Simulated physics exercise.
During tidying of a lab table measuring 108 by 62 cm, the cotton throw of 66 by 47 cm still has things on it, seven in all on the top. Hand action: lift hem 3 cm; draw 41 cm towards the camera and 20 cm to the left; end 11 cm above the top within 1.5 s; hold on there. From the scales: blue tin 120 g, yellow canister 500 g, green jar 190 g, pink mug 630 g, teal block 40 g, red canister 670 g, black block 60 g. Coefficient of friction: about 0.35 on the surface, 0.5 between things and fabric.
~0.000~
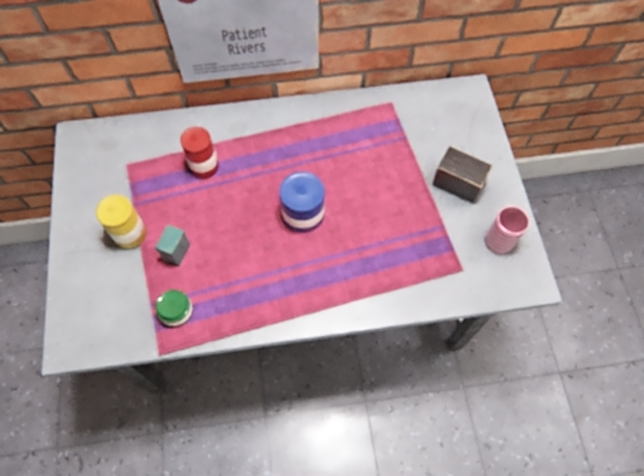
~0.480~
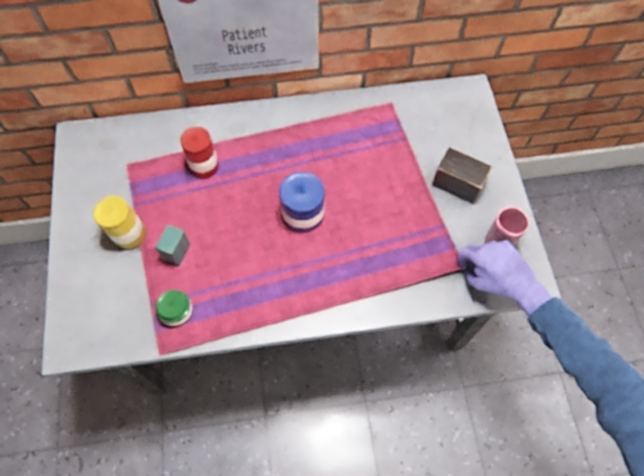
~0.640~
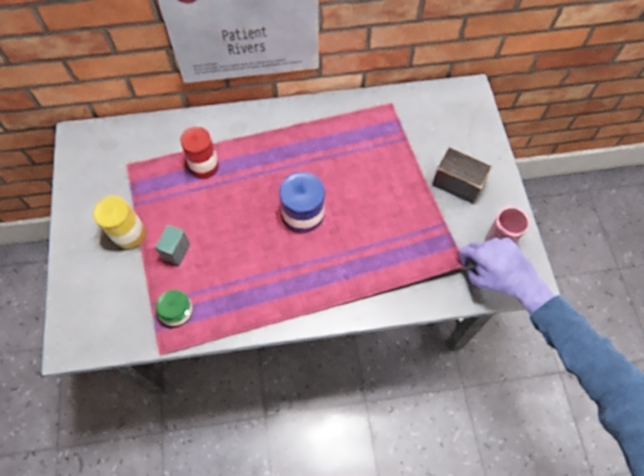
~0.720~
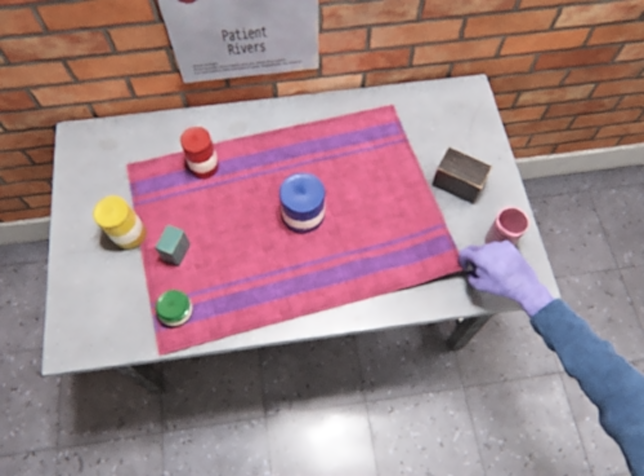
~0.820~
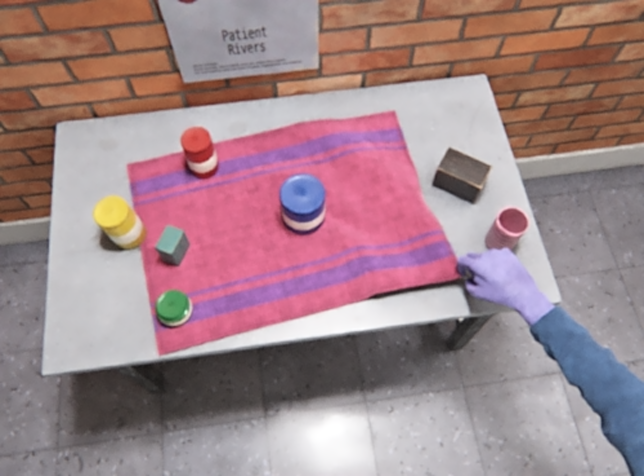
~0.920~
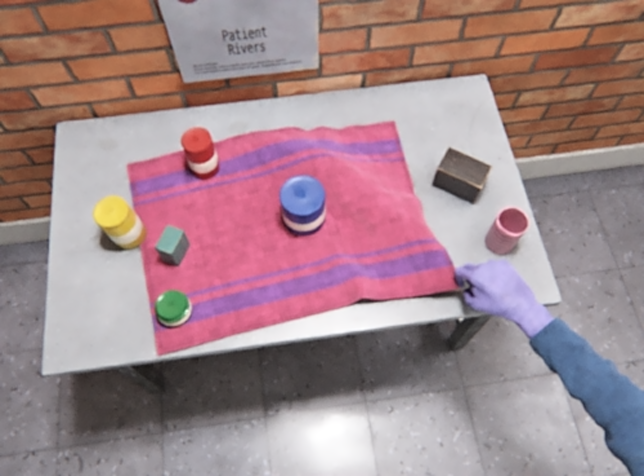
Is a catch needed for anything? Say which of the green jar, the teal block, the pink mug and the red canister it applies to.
Green jar - no catch needed; teal block - no catch needed; pink mug - no catch needed; red canister - no catch needed.
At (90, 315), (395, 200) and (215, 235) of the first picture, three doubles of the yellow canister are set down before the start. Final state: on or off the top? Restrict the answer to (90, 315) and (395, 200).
Log, listed order - kept / lost.
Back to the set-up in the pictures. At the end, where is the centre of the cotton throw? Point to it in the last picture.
The middle ends up near pixel (305, 324).
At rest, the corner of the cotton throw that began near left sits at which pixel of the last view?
About (127, 343).
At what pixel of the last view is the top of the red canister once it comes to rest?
(281, 219).
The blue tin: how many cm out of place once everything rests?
Blue tin: About 30 cm.
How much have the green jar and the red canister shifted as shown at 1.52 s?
Green jar: 0 cm; red canister: 15 cm.
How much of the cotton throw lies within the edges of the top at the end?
I'd estimate close to 60 per cent.
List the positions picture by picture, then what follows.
In the first picture, shows, green jar (171, 304); teal block (169, 239); pink mug (514, 220); red canister (195, 138); cotton throw corners (160, 355) (126, 165) (392, 102) (463, 271).
In the second picture, shows, cotton throw corners (160, 355) (126, 165); grip (465, 268).
In the third picture, shows, cotton throw corners (160, 355) (126, 165); grip (466, 266).
In the fourth picture, shows, cotton throw corners (160, 355) (127, 165); grip (466, 269).
In the fifth picture, shows, cotton throw corners (159, 356) (127, 165); grip (464, 276).
In the sixth picture, shows, green jar (170, 304); teal block (169, 239); pink mug (513, 221); red canister (196, 139); cotton throw corners (158, 356) (127, 165) (395, 121); grip (462, 286).
By 1.2 s, 95 % of the cotton throw is still over the top; red canister 6 cm off its start, blue tin 8 cm off its start.
By 1.5 s, 80 % of the cotton throw is still over the top; red canister 15 cm off its start, teal block 5 cm off its start, green jar 1 cm off its start.
By 1.8 s, 65 % of the cotton throw is still over the top; red canister 22 cm off its start at (268, 201), teal block on its side, 8 cm off its start at (176, 281), green jar 2 cm off its start at (165, 310).
By 2.1 s, 60 % of the cotton throw is still over the top; red canister 27 cm off its start, teal block on its side, 9 cm off its start, green jar 2 cm off its start.
By 3.7 s, 60 % of the cotton throw is still over the top; red canister 27 cm off its start at (281, 219), teal block on its side, 9 cm off its start at (176, 284), green jar 2 cm off its start at (164, 312), pink mug 0 cm off its start at (513, 221).
